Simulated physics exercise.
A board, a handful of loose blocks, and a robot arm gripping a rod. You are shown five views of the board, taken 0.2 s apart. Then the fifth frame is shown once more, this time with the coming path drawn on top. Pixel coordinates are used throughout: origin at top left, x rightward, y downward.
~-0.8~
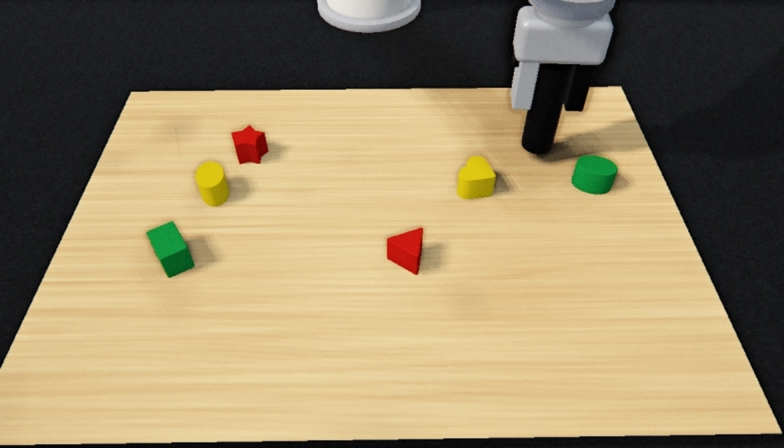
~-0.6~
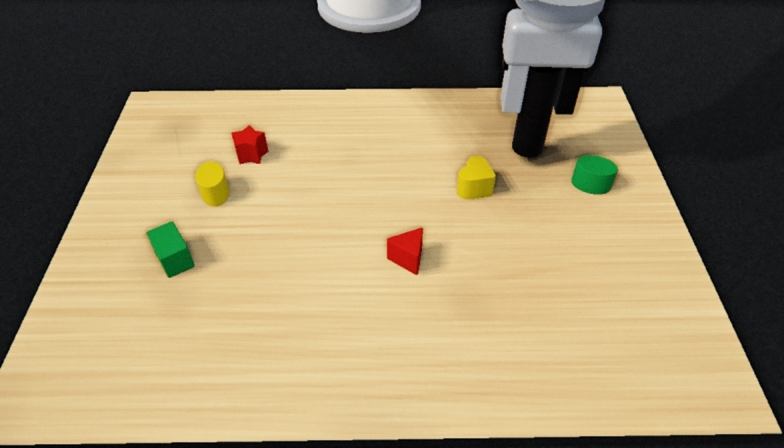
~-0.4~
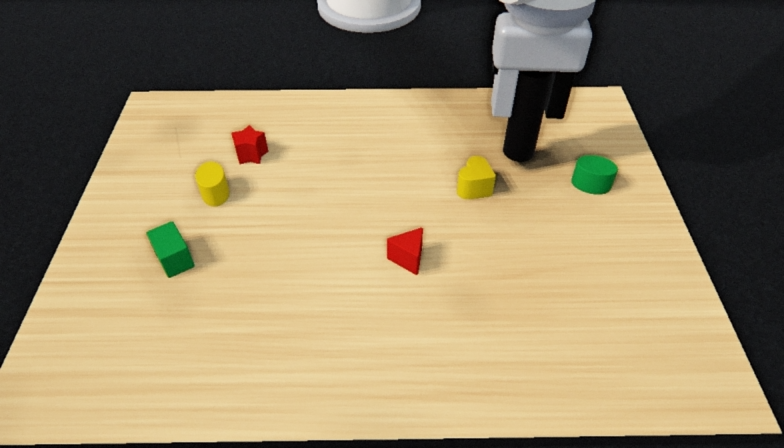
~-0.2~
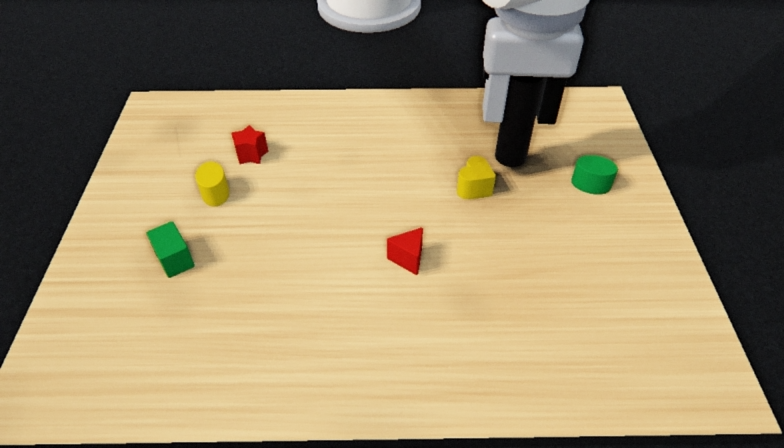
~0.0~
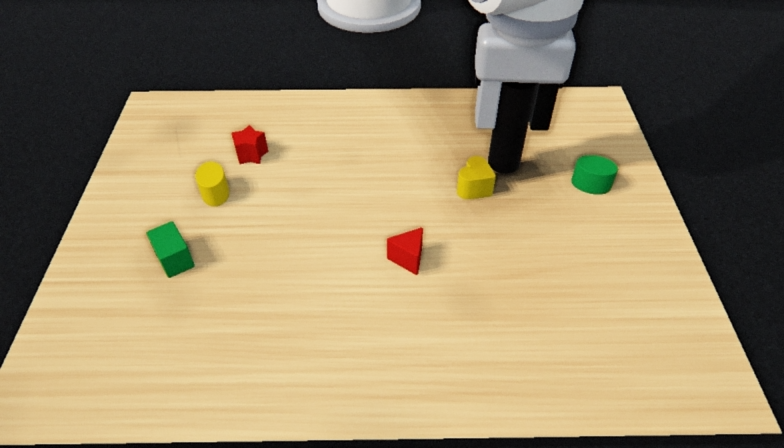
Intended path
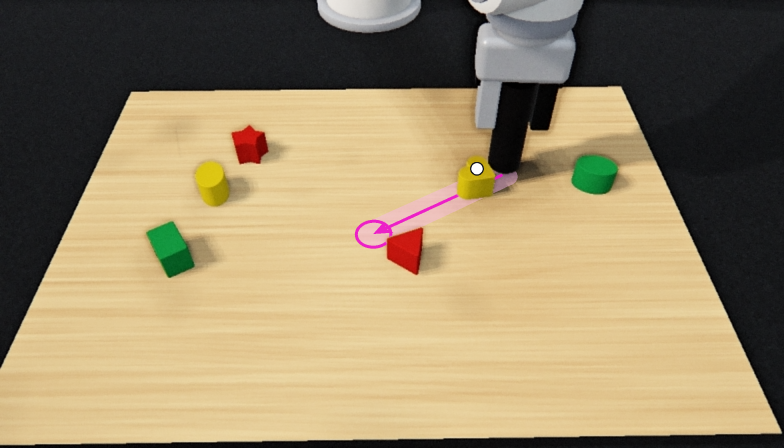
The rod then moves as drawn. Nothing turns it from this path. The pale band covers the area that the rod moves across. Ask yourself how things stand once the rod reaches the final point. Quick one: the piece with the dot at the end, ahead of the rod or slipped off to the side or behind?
Kept ahead.
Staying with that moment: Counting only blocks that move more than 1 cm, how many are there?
I think only one will be displaced.
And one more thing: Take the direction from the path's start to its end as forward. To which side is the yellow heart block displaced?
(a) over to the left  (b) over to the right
The correct letter is a.
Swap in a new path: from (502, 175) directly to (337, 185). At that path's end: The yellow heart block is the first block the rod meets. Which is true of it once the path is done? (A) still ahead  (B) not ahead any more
(B)
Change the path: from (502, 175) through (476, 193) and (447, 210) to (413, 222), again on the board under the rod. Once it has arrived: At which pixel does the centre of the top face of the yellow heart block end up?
The spot you're after is about (384, 214) in the image.
Drawn move, from (502, 175) to (374, 234); the dot is on the yellow heart block.
What follows on the original path. One third of the way, rod at (462, 182); yellow heart block at (441, 190), turned 25° anticlockwise.
Two thirds of the way, rod at (419, 202); yellow heart block at (400, 213), turned 50° anticlockwise.
At the end, rod at (373, 222); red triangle still; yellow heart block at (362, 239), turned 65° anticlockwise.
